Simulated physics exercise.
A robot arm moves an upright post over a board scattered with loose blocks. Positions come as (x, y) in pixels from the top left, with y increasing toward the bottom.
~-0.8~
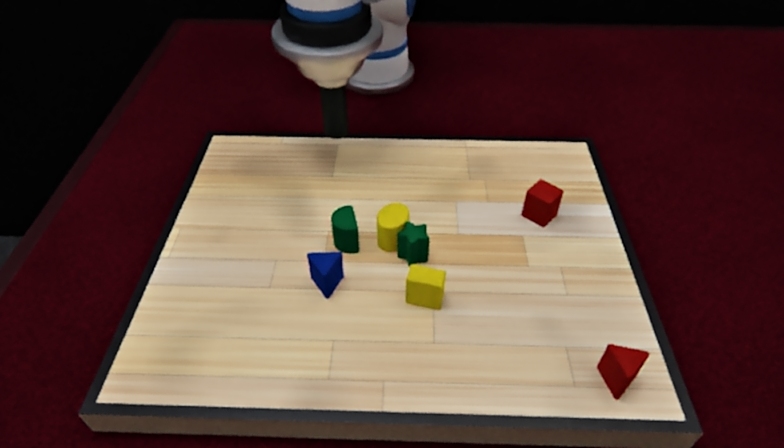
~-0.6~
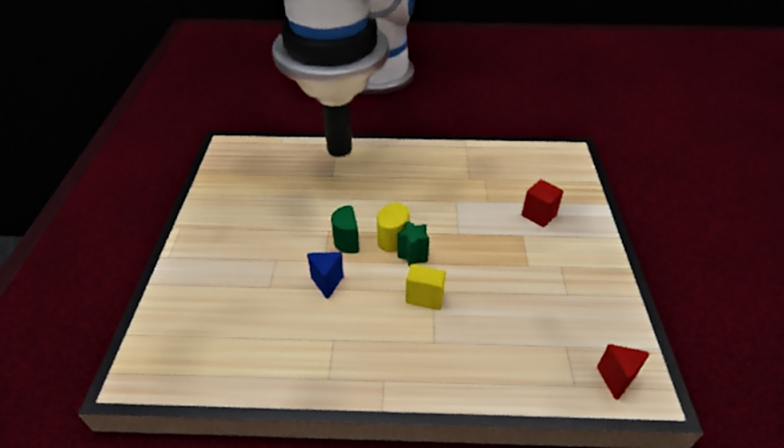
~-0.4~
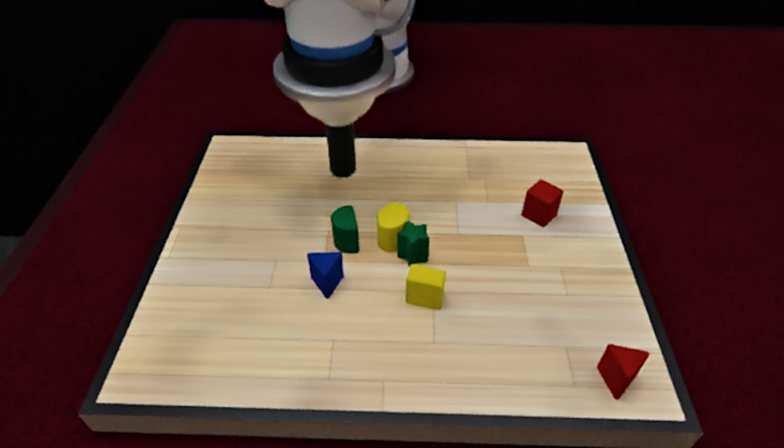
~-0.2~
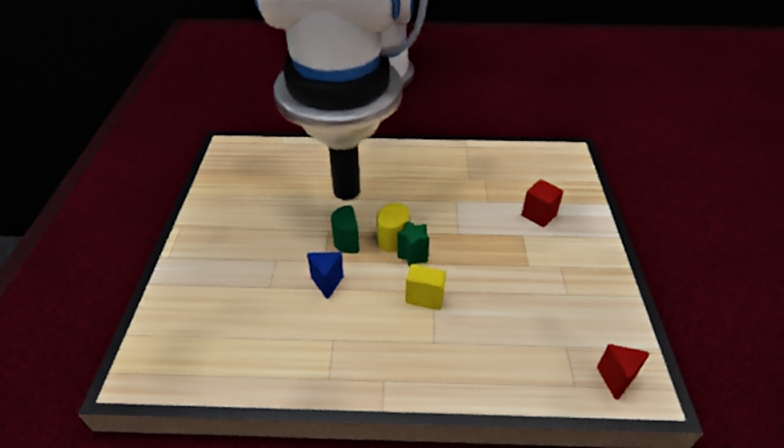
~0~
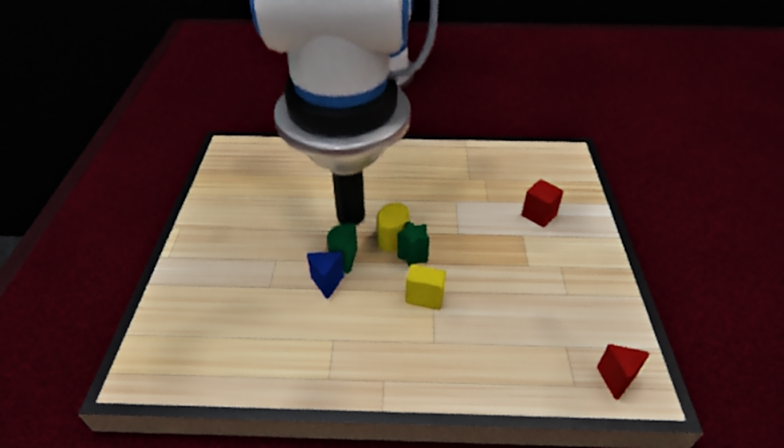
On a pale wooden board set on a dark red surface, colored blocks lie scattered as a robot arm holds a dark upright post at the far edge. The post moves steadily toward the viewer over the board, then pushes the green half-round block a short way nearer, up beside the blue triangular block.
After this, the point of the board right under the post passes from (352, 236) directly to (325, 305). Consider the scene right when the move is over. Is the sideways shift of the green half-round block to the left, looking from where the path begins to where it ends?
Yes, I think so.
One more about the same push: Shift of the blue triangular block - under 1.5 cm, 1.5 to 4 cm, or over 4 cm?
More than 4 cm.
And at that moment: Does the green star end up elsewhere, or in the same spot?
Still in place.
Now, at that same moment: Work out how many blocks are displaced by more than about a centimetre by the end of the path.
Moved: Exactly two.
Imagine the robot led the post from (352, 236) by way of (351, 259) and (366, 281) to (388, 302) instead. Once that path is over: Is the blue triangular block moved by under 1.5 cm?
No - that is not the case.
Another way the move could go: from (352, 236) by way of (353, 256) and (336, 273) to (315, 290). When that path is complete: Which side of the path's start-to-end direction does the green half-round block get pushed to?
Out to the left.
What follows on the original path. Halfway along, post (338, 251); blue triangular block (308, 283), turned 70° clockwise; green half-round block (333, 271).
At the end, post (323, 288); blue triangular block (295, 292), turned 70° clockwise; green half-round block (328, 311), turned 25° anticlockwise; yellow oval in place; green star in place.
